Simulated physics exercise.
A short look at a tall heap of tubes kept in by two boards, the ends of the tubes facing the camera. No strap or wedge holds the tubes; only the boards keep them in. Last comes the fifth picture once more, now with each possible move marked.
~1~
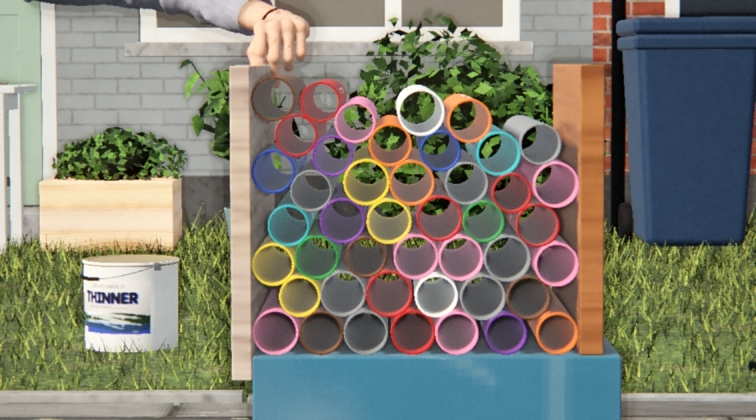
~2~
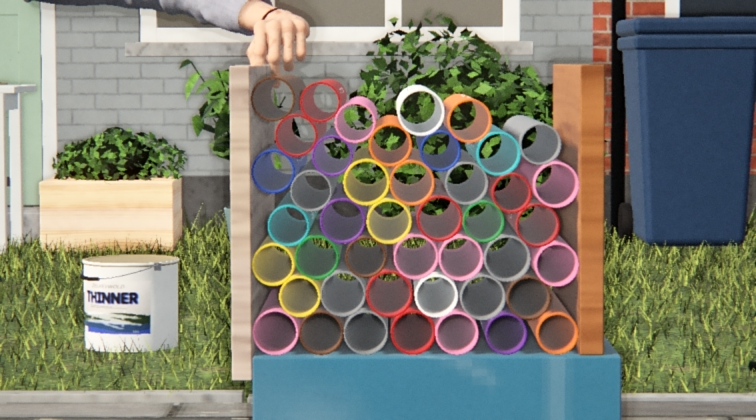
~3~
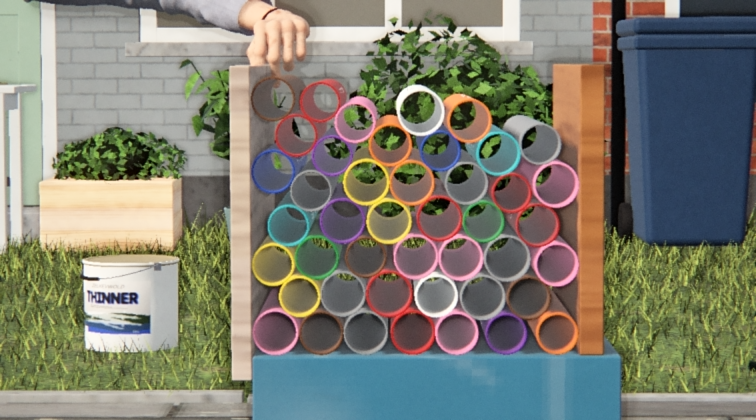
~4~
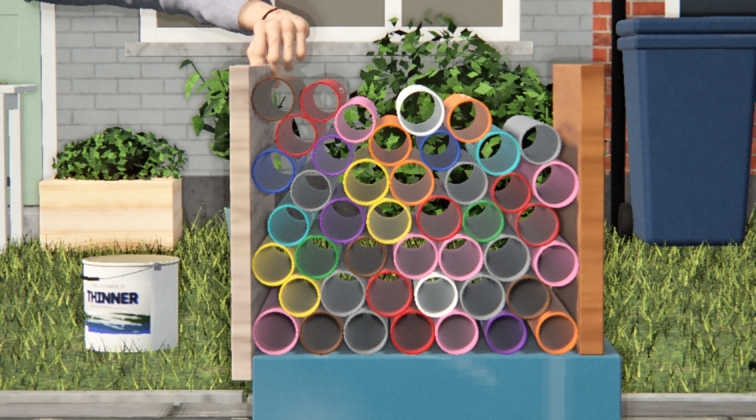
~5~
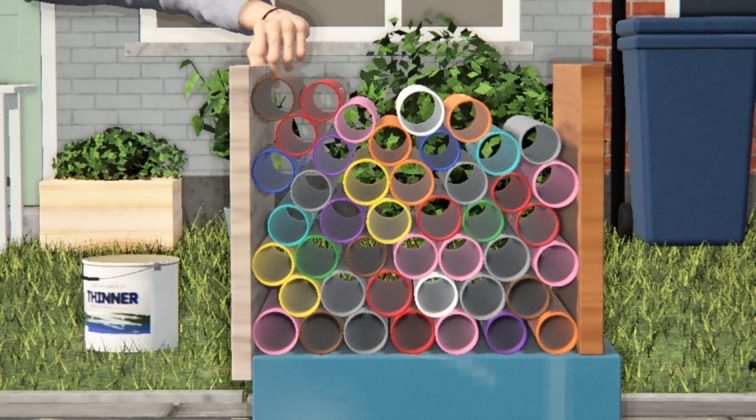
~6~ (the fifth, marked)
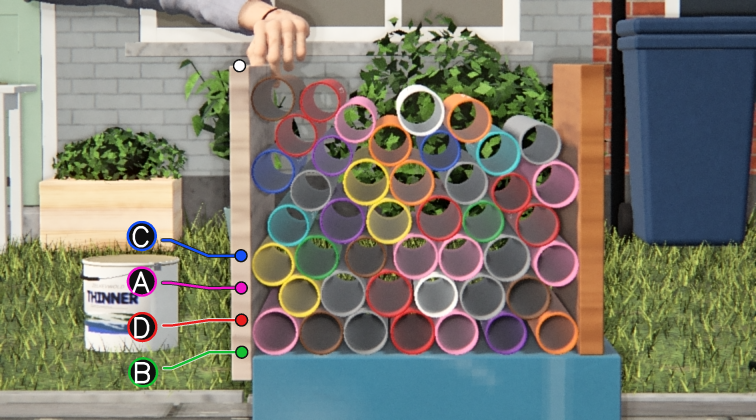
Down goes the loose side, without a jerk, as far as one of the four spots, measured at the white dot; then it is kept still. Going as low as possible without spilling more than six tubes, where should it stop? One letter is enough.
The last mark within the limit is A.
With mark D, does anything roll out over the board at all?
Yes, at D.
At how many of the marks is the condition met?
The number is two.
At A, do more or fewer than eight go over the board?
At A, fewer than eight.
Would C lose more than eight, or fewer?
Fewer than eight.
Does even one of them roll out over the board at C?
Yes, at C.
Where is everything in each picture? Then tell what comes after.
In the first picture, a brown tube (366, 258); a turquoise tube (288, 226); a red tube (440, 219).
In the second picture, a red tube (440, 219); an orange tube (412, 183).
In the third picture, an orange tube (390, 145); a grey tube (541, 144).
In the fourth picture, side board (255, 209); a pink tube (276, 332).
In the fifth picture, a purple tube (507, 334); a grey tube (483, 297); a brown tube (366, 258).
On the copy, A at (241, 288); B at (242, 353); C at (241, 256); D at (242, 320); the white dot at (239, 66).
On A. First, top of the board (251, 159).
Then, top of the board (252, 265).
Finally, top of the board (252, 287), four out over the board.
By contrast, B more than six out over the board; C four out over the board; D more than six out over the board.
